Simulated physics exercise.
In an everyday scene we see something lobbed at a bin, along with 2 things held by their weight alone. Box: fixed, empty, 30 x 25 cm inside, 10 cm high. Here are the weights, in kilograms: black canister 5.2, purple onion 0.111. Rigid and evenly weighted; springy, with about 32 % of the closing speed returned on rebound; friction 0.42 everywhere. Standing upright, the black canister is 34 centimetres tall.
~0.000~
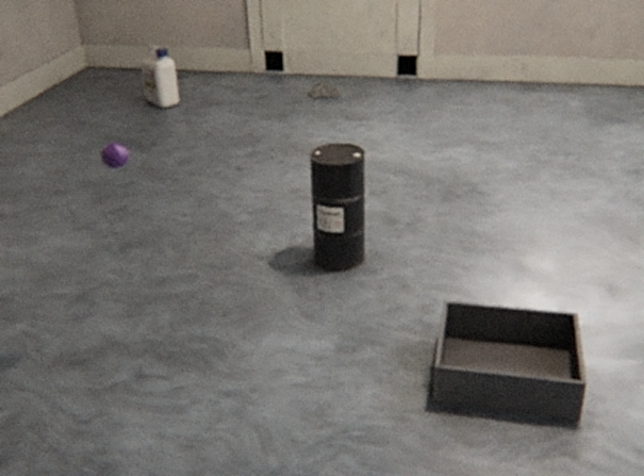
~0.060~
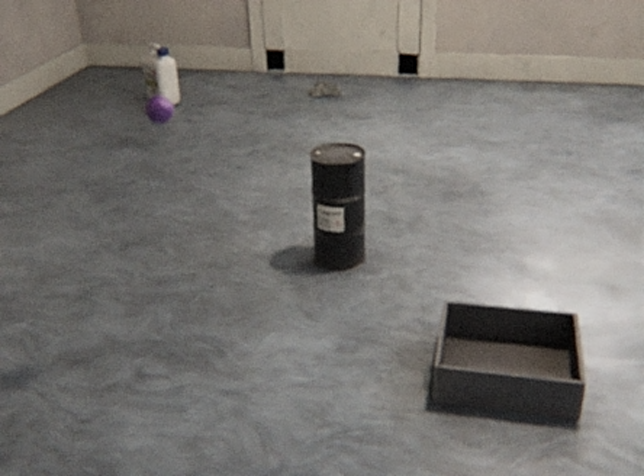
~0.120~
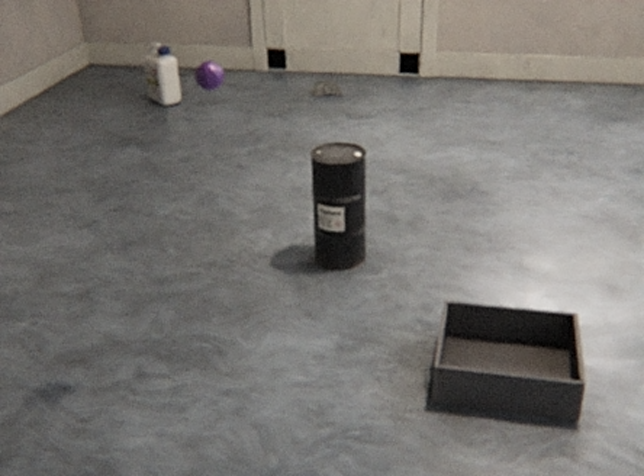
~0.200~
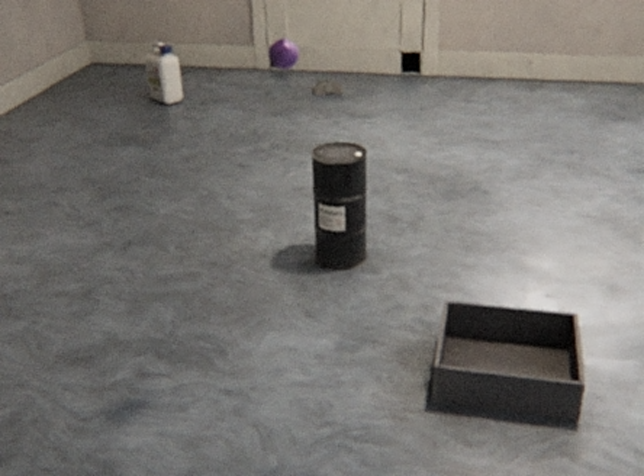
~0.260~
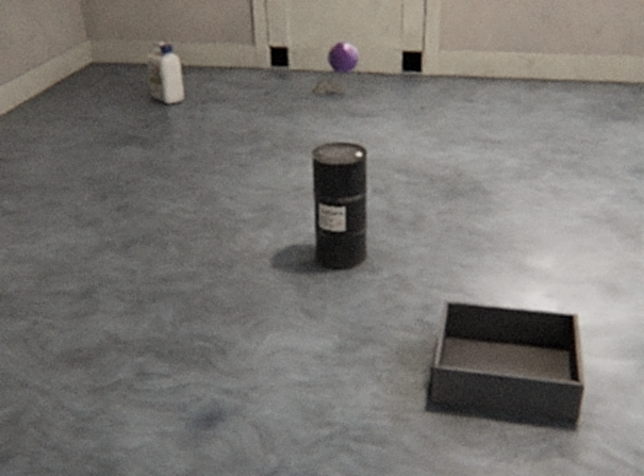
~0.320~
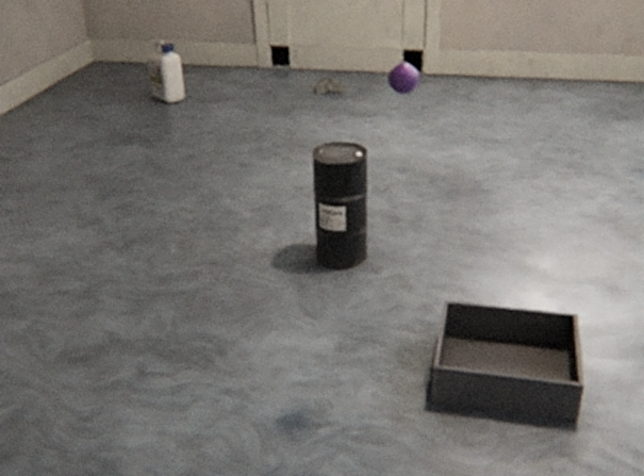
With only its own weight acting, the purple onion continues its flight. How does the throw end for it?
I'd say it is not contained.
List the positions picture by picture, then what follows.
In the first picture, gap 92 cm; purple onion (115, 156); black canister (338, 208).
In the second picture, gap 80 cm; purple onion (159, 110); black canister (339, 208).
In the third picture, gap 67 cm; purple onion (210, 76); black canister (339, 207).
In the fourth picture, gap 51 cm; purple onion (284, 54); black canister (340, 207).
In the fifth picture, gap 38 cm; purple onion (343, 57); black canister (340, 207).
In the sixth picture, gap 26 cm; purple onion (404, 78); black canister (341, 207).
By 0.52 s, gap 16 cm; purple onion near (591, 256).
By 0.82 s, onion outside, 64 cm from the box's middle.
By 1.12 s, onion outside, 94 cm from the box's middle.
When it is over (1.4 s), onion outside, 105 cm from the box's middle; black canister within 10 cm of the start.
